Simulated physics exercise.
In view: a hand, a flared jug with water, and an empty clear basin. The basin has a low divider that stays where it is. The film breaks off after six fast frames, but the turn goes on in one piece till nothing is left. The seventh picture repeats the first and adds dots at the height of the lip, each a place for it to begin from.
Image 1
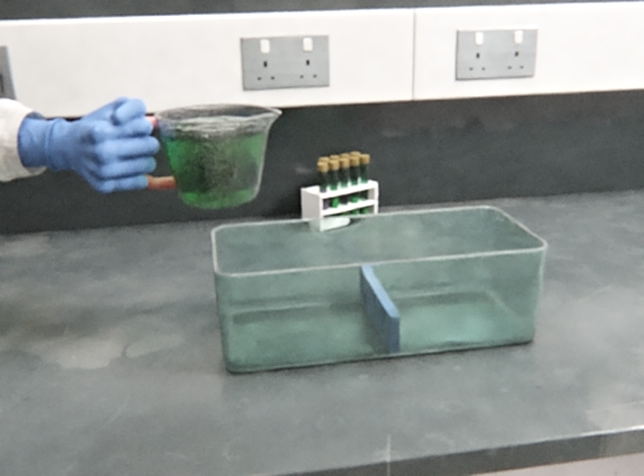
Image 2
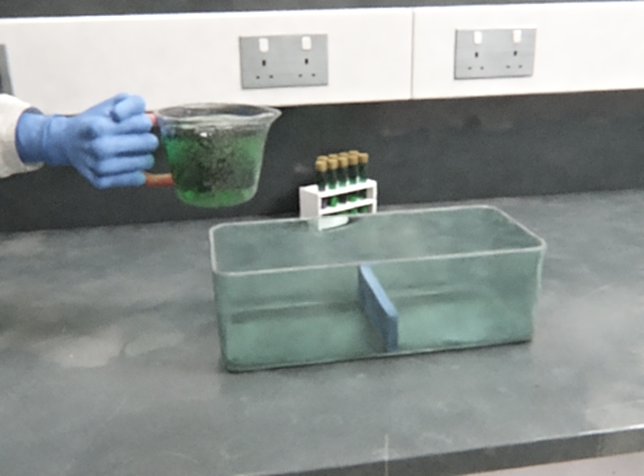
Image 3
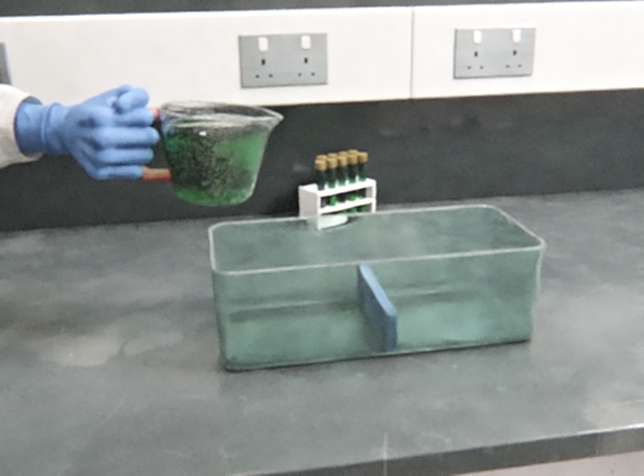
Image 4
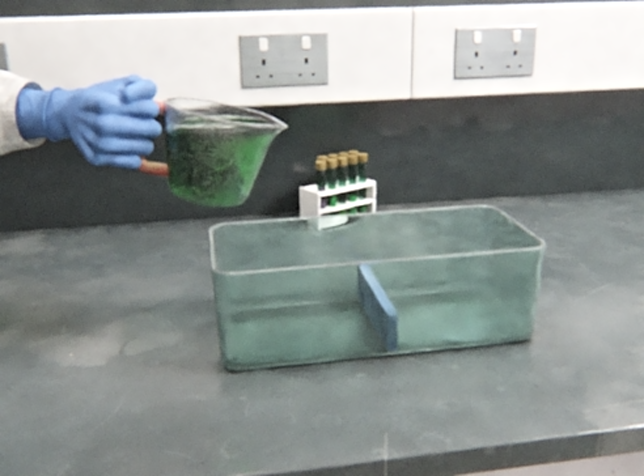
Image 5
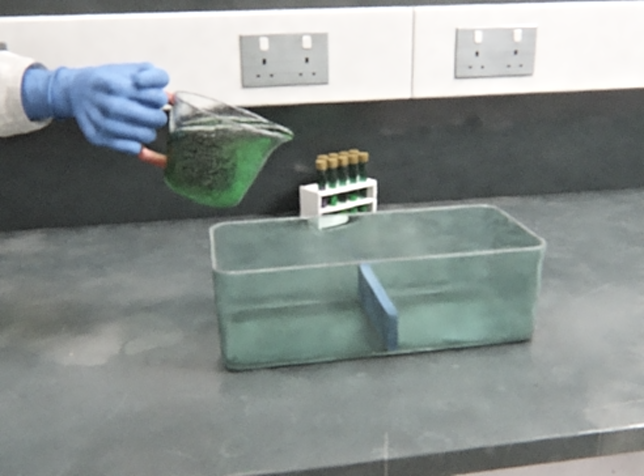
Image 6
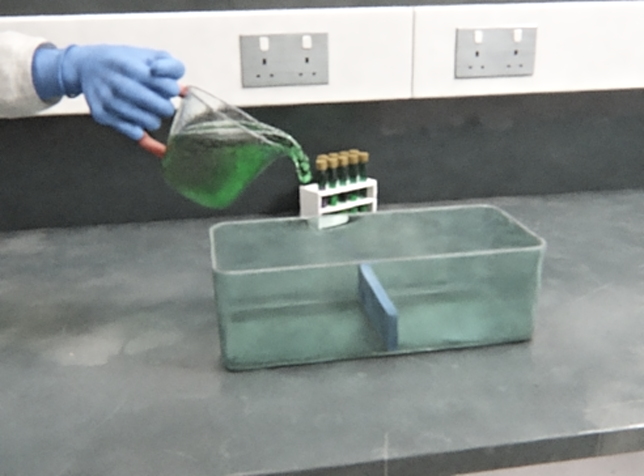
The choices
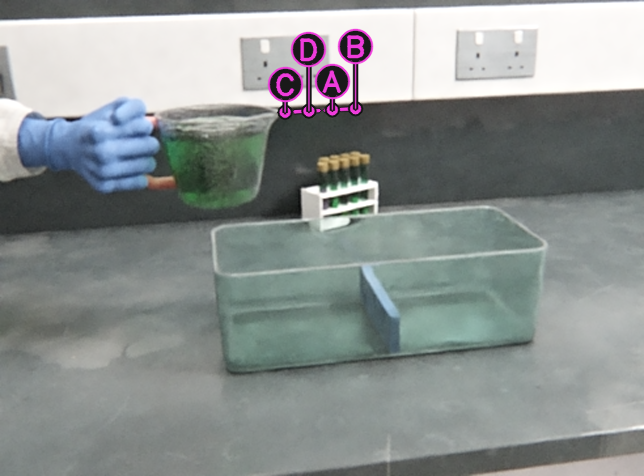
To begin with, a blue-gloved hand holds a flared jug of green-tinted water upright, above and to the left of a clear basin with a blue divider. The hand then tilts the jug gradually to the right, and the water shifts toward the lip until a little green liquid passes over it.
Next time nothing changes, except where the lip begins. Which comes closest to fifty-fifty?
A.
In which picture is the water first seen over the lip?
Picture 5.
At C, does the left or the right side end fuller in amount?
More ends on the left.
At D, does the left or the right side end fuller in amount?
The left one.
On the marked copy, A at (332, 109); B at (355, 108); C at (285, 112); D at (308, 111).
For place A, about 49 % ends left of the wall and 51 % right of it.
For place B, about 19 % ends left of the wall and 81 % right of it.
For place C, about 94 % ends left of the wall and 5 % right of it.
For place D, about 84 % ends left of the wall and 15 % right of it.
